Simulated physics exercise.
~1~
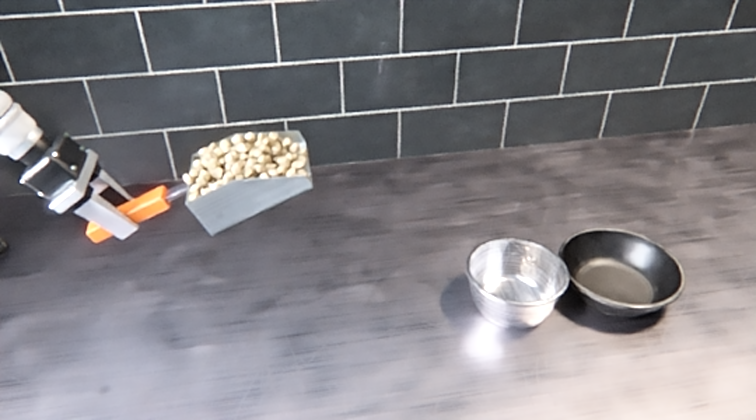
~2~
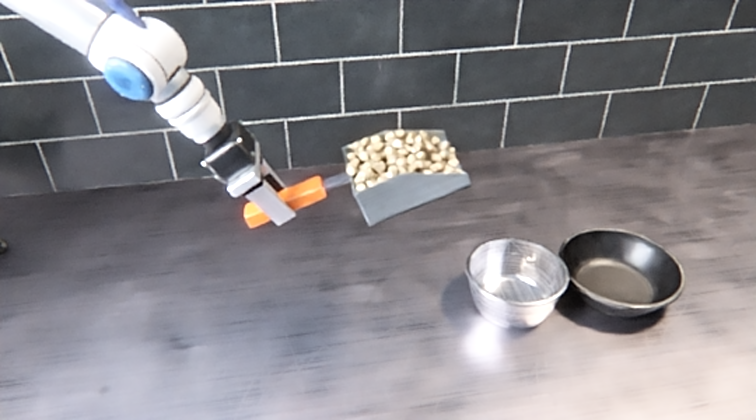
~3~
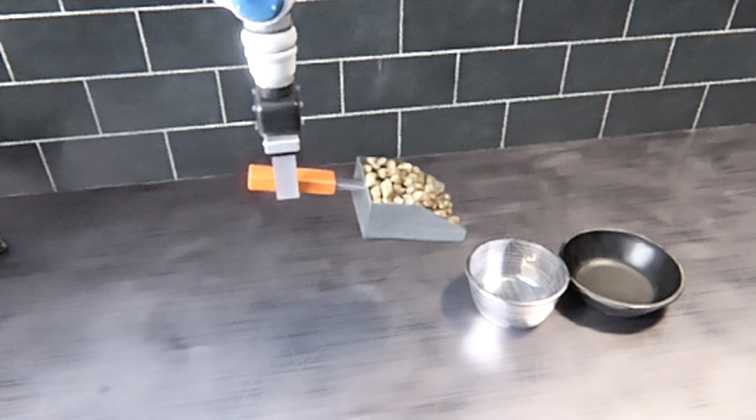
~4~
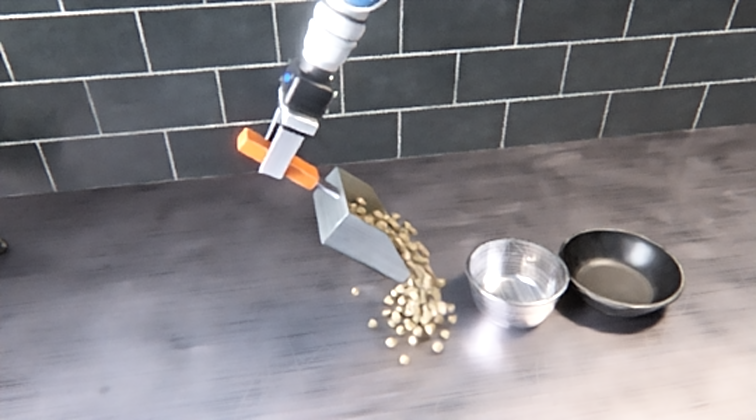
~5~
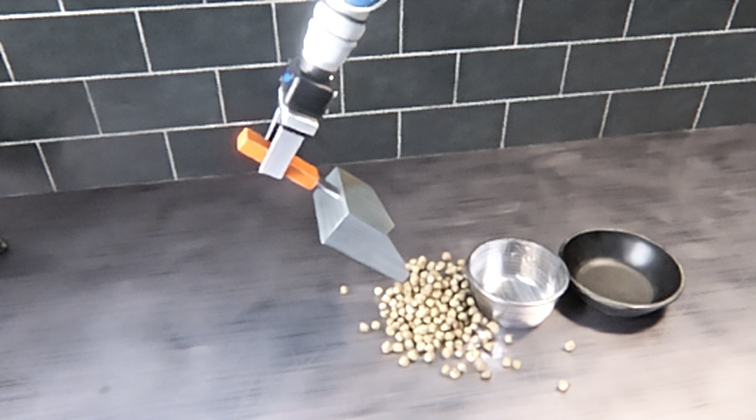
The clip opens on a robot arm gripping the orange handle of a grey scoop heaped with small, pale pebbles, above a dark countertop against a black tiled wall. The arm carries the scoop right, toward a clear, shiny bowl and a black bowl beside it. It then tips the scoop's front downward, and the pebbles slump toward the open edge. Tilting further, it lets them pour onto the counter just left of the clear bowl. The scoop stays tilted and empties, leaving the pebbles scattered across the counter and both bowls empty.
